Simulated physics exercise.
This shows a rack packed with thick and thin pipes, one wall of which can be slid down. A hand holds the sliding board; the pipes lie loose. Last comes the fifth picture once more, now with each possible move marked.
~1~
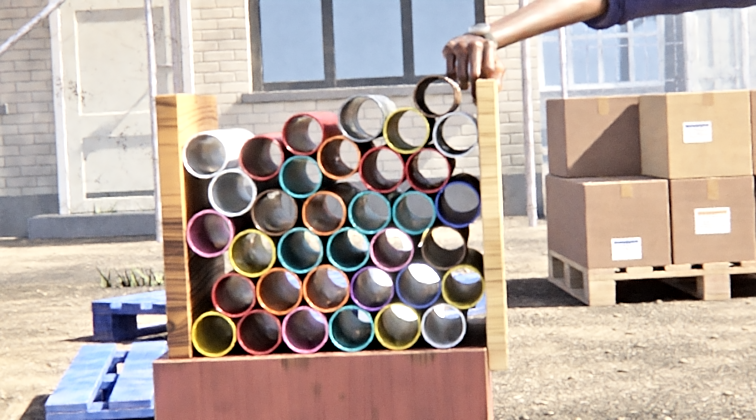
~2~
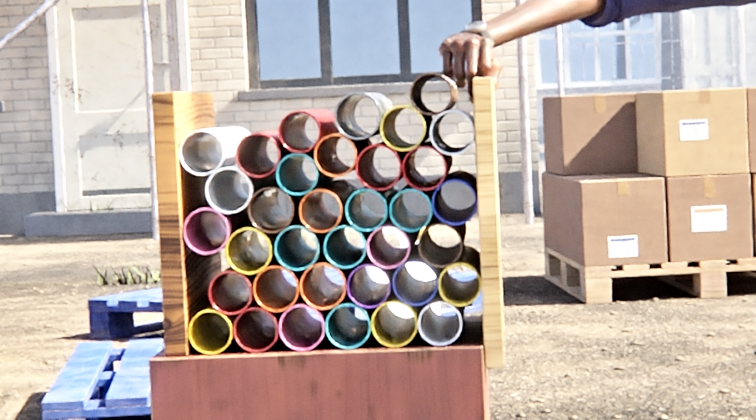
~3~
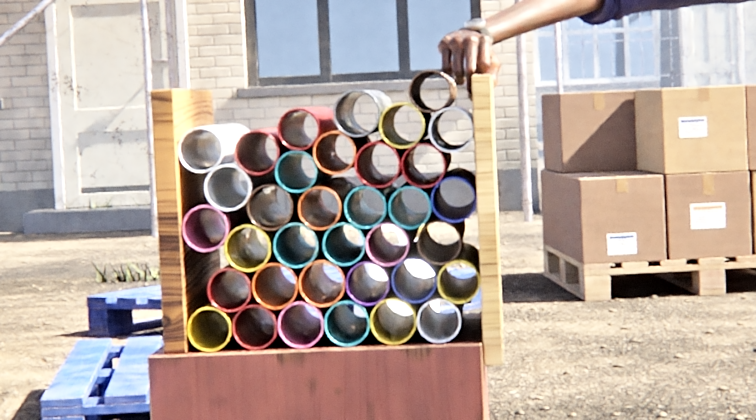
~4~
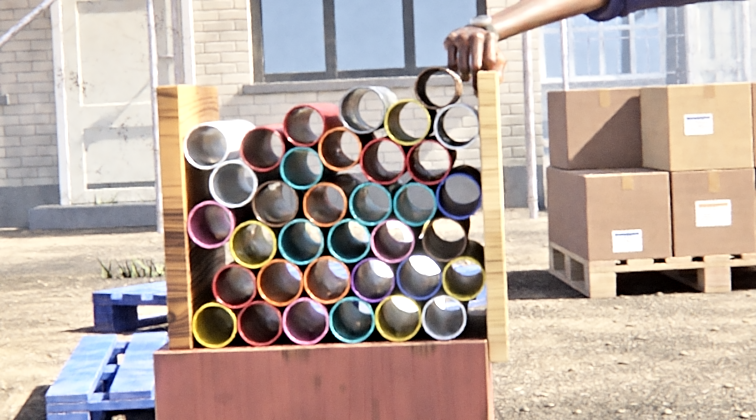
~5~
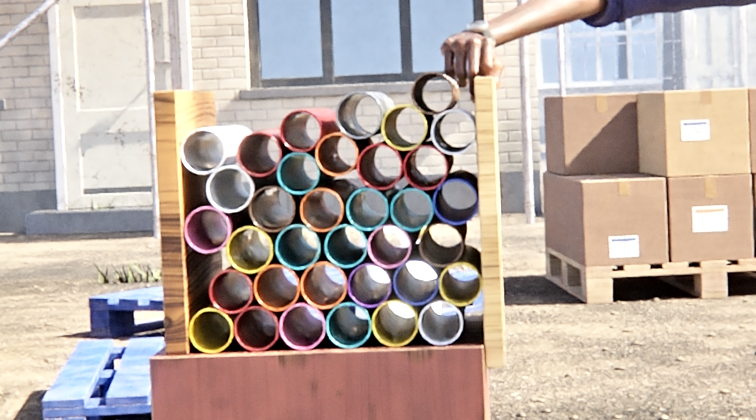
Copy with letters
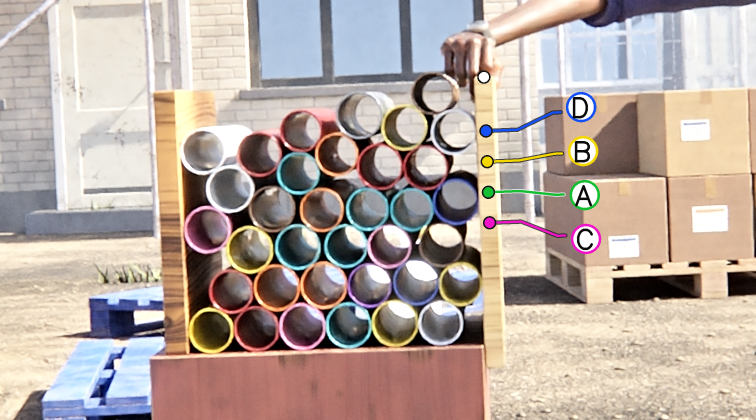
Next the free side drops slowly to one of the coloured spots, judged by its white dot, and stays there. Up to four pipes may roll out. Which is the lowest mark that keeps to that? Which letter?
The answer is mark C.
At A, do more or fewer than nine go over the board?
At A, fewer than nine.
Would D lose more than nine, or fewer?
It loses fewer than nine.
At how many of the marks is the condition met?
Four of the four.
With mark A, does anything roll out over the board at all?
Yes.
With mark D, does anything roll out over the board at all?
No, at D.
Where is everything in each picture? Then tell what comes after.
A yellow pipe (214, 334); a white pipe (443, 326); a brown pipe (444, 248), in the first picture.
A brown pipe (440, 245); a blue pipe (455, 202), in the second picture.
A red pipe (423, 166); a pink pipe (206, 229), in the third picture.
A red pipe (262, 149); side board (494, 207), in the fourth picture.
A yellow pipe (211, 331); a white pipe (441, 323); a brown pipe (441, 245), in the fifth picture.
On the marked copy, A at (489, 193); B at (487, 162); C at (490, 222); D at (486, 131); the white dot at (484, 77).
Taking C. A third of the way, top of the board (476, 143).
Two thirds of the way, top of the board (479, 219).
When it is over, top of the board (480, 222), two out over the board.
As for the rest, A two out over the board; B none out over the board; D none out over the board.
